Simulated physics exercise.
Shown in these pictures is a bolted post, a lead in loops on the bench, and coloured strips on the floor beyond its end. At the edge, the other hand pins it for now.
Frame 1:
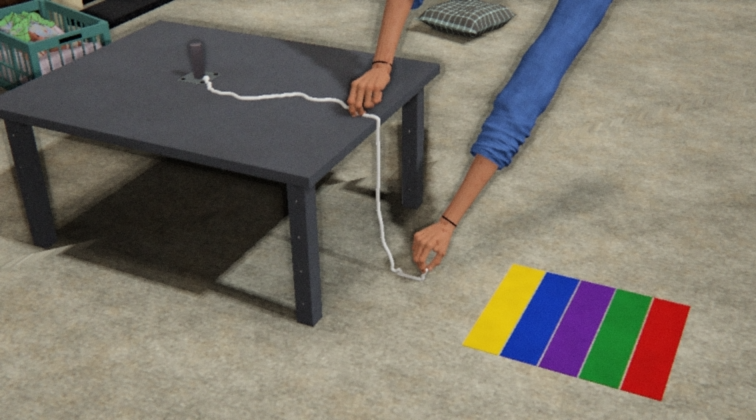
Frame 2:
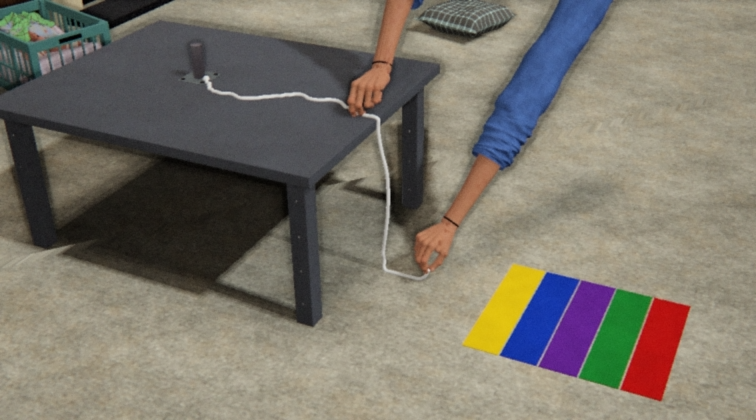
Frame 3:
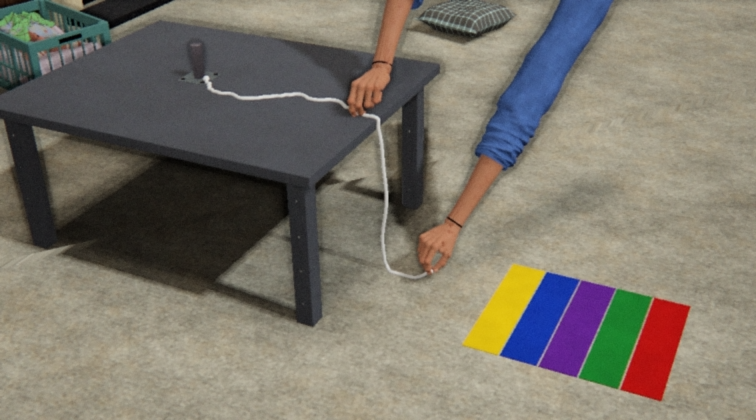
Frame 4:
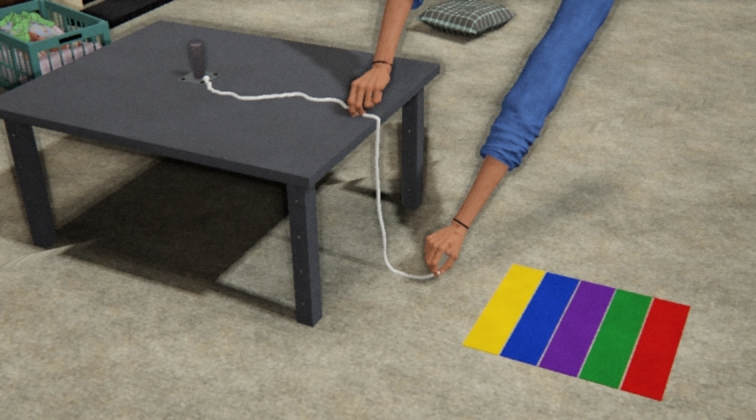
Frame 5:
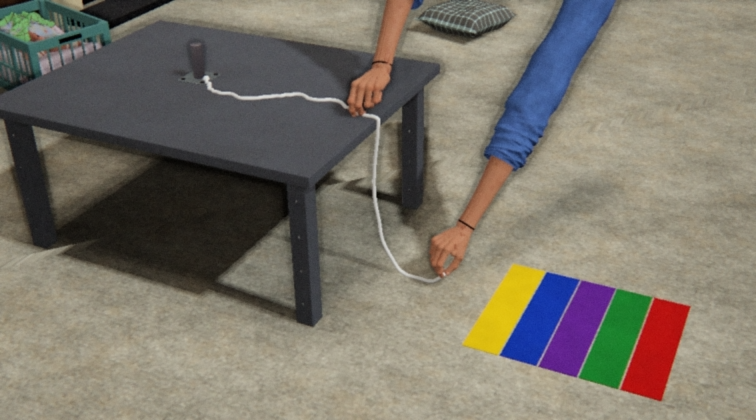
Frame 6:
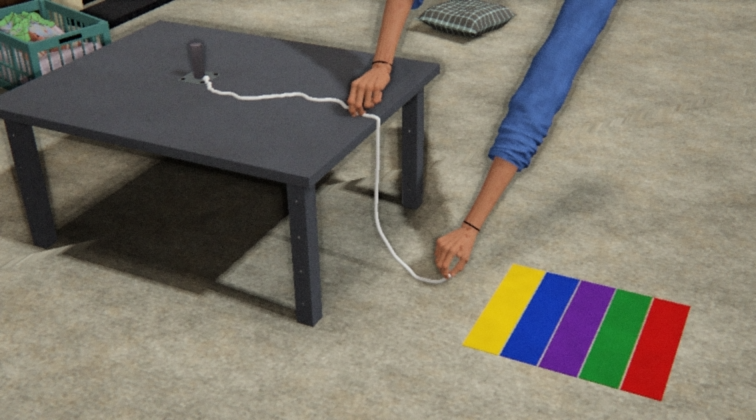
Beside a dark table, a hand slowly draws a white cord's end slightly right.
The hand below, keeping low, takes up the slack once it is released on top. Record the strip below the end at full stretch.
Below the end: Purple.
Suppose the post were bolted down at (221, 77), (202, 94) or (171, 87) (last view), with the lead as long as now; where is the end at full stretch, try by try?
Going by the last picture, roughly (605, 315), (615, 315) and (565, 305).
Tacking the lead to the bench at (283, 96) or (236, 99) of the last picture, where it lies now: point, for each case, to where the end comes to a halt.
(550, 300), (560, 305).
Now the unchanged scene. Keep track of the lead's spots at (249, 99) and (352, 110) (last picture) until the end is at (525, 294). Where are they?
To (277, 91) and (379, 122).
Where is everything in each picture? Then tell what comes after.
The first picture shows end (426, 269); yellow (489, 334); blue (527, 344); purple (565, 354); green (605, 365); red (647, 377).
The second picture shows end (428, 270); lead through (212, 90) (272, 97) (333, 100) (378, 129) (388, 198) (384, 258).
The third picture shows end (432, 271).
The fourth picture shows end (439, 273); lead through (212, 90) (272, 97) (333, 100) (378, 129) (378, 196) (386, 259).
The fifth picture shows end (444, 274).
The sixth picture shows end (449, 275); lead through (212, 90) (272, 97) (333, 100) (378, 129) (376, 196) (397, 259).
Soon after, end near (525, 294); over yellow.
After that, end near (560, 303); over blue.
At the stop, end near (582, 309); over purple. It gets as far as the purple strip.
